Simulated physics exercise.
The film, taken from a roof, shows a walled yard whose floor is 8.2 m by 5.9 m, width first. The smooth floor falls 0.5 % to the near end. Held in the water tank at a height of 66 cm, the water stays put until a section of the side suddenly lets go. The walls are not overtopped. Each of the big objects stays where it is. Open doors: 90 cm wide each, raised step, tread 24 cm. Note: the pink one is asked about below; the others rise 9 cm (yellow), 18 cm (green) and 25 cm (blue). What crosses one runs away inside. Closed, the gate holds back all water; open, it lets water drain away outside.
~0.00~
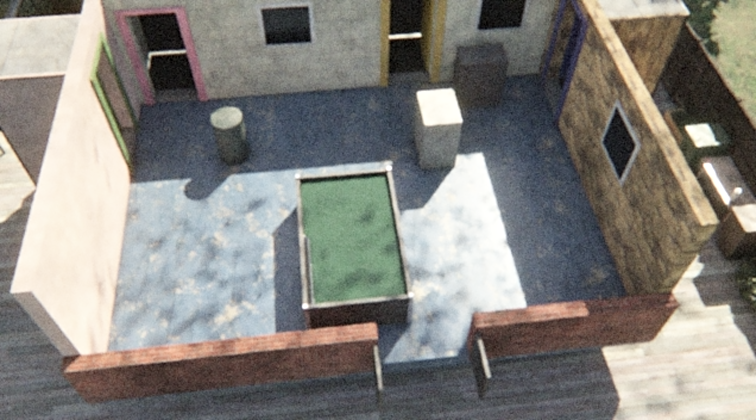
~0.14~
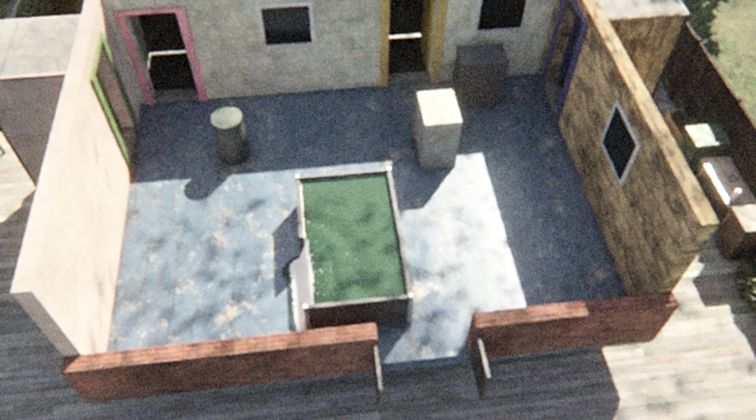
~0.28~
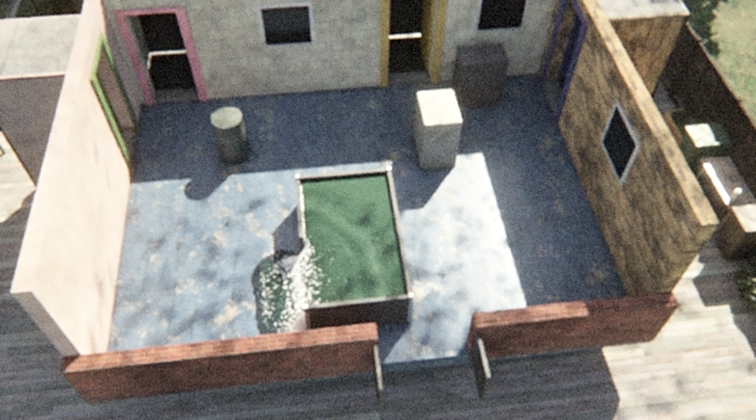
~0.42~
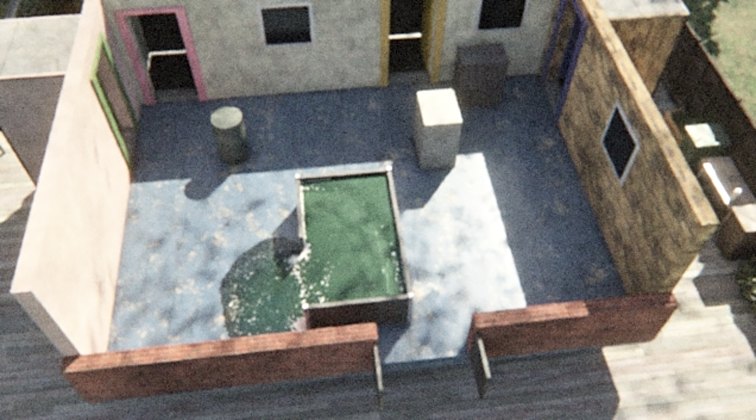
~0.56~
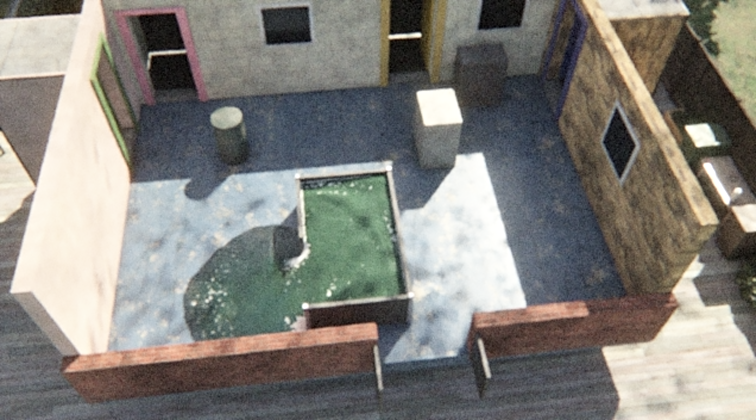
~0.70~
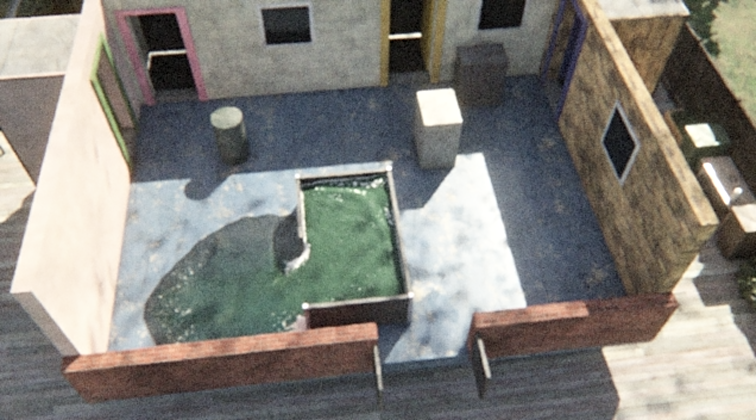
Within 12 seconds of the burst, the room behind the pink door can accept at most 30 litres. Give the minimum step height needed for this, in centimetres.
Roughly 18 centimetres.
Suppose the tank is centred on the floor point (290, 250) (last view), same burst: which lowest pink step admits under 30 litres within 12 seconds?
About 15 cm.
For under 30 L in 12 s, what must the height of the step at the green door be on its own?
At green, roughly 8.0 cm.
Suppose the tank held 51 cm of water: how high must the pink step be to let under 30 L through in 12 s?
You'd need a step of close to 12.5 cm.
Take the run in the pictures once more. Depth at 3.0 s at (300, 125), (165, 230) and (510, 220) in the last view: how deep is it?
Depth: About 0, 16, 0 cm.
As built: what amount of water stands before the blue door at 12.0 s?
Some 7.0 centimetres.
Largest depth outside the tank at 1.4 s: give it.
Up to some 53 centimetres, I'd say.
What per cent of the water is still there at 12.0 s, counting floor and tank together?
Roughly 92 percent of the water remains.
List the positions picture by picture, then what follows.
In the first picture, still water, 66 cm deep, in the water tank at (351, 236); the pink door at (165, 62) is dry.
In the second picture, the gap is at (308, 288), the front 0.3 m out at (294, 326); the back of the water tank holds 66 cm.
In the third picture, water pours out at (308, 288) and has run 0.8 m, to (258, 287); about 11 cm deep outside, 66 cm at the back.
In the fourth picture, the front is at (228, 309), 1.3 m from the gap at (308, 289); 2.2 m2 of floor is wet, 63 cm left at the back.
In the fifth picture, the front is at (190, 310), 1.9 m from the gap at (308, 289); 3.7 m2 of floor is wet, 56 cm left at the back.
In the sixth picture, the gap is at (308, 289), the front 2.5 m out at (151, 317); the back of the water tank holds 57 cm; the pink door at (165, 62), 5.4 m from the gap, is still 3.6 m from the nearest water.
After 1.4 s water covers 20 % of the floor, deepest (53 cm) near (103, 379); it has not reached the pink door.
After 3.0 s water covers 30 % of the floor, deepest (34 cm) near (180, 338); it has not reached the pink door.
After 12.0 s water covers 95 % of the floor, deepest (10 cm) near (416, 124); 7 cm at the pink door, 134 litres in over its 11 cm step.
At the pink door as built, the water arrived by 3.1 s and peaked near 24 cm at 4.4 s.
Run again over the same 12 s with other heights there, 51 litres in over 16 cm, 10 litres over 21.5 cm. The limit of 30 litres is kept from about 18 cm up.
